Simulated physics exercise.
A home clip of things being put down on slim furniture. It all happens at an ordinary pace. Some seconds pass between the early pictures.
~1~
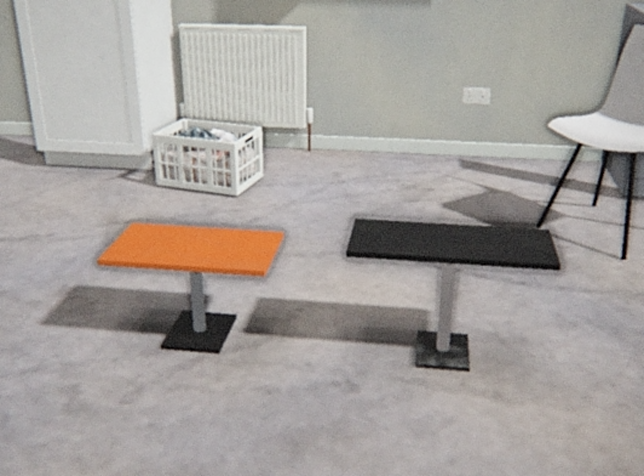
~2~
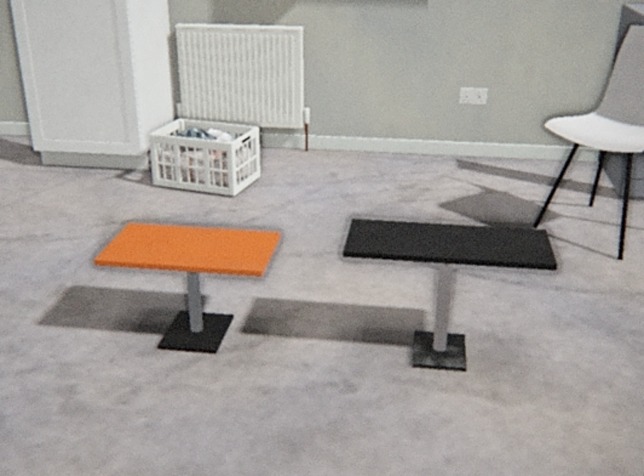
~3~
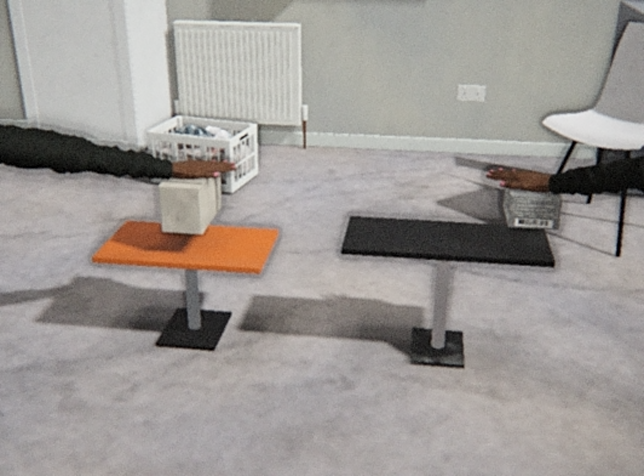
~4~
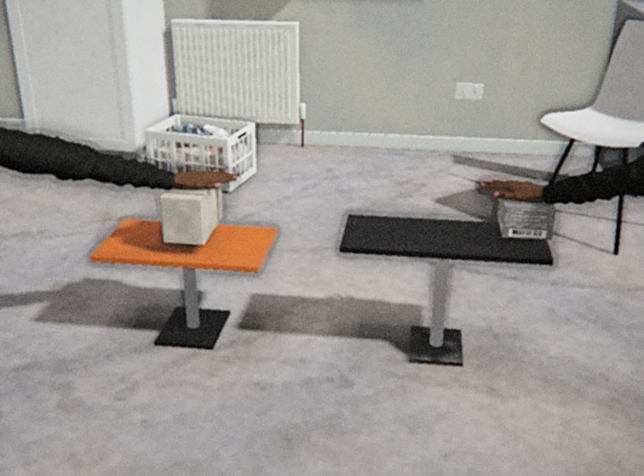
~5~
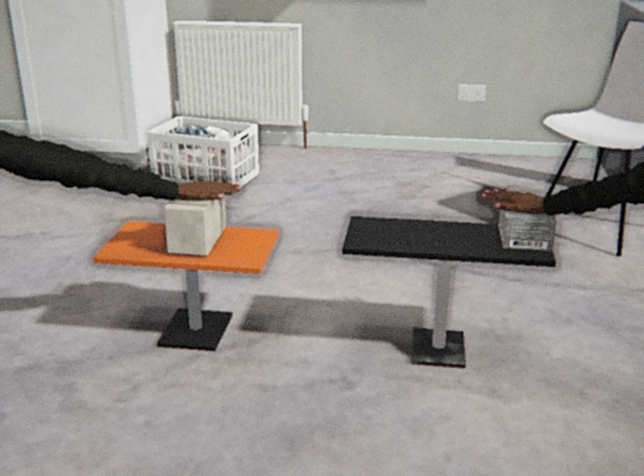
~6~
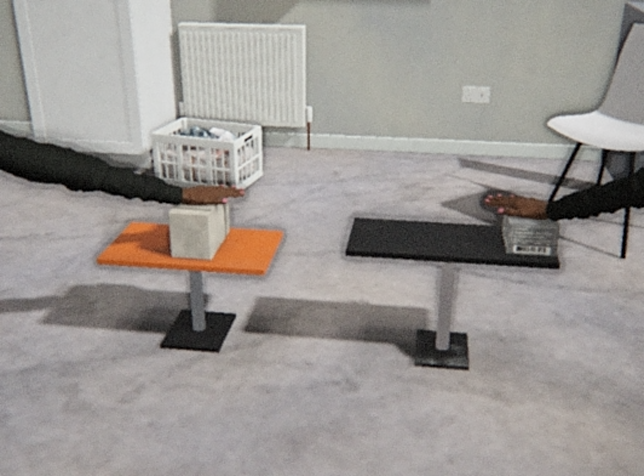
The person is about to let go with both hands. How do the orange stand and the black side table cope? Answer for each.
In the end the orange stand stays flat on its feet and the black side table stays flat on its feet.
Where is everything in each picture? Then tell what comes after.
The first picture shows orange stand (194, 248); black side table (451, 243).
The second picture shows black side table (448, 243).
The third picture shows still on the way; orange stand (189, 246); right box (532, 202).
The fourth picture shows still on the way; black side table (444, 238); left slab (192, 208).
The fifth picture shows still on the way; orange stand (190, 246); right box (527, 223).
The sixth picture shows in place, still held; orange stand (193, 247); black side table (450, 242); left slab (200, 222).
Then, 0.58 s after the last picture, orange stand at rest near (193, 247); black side table at rest near (450, 242).
At rest, the orange stand keeps steady, near (193, 247); the black side table keeps steady, near (450, 242).
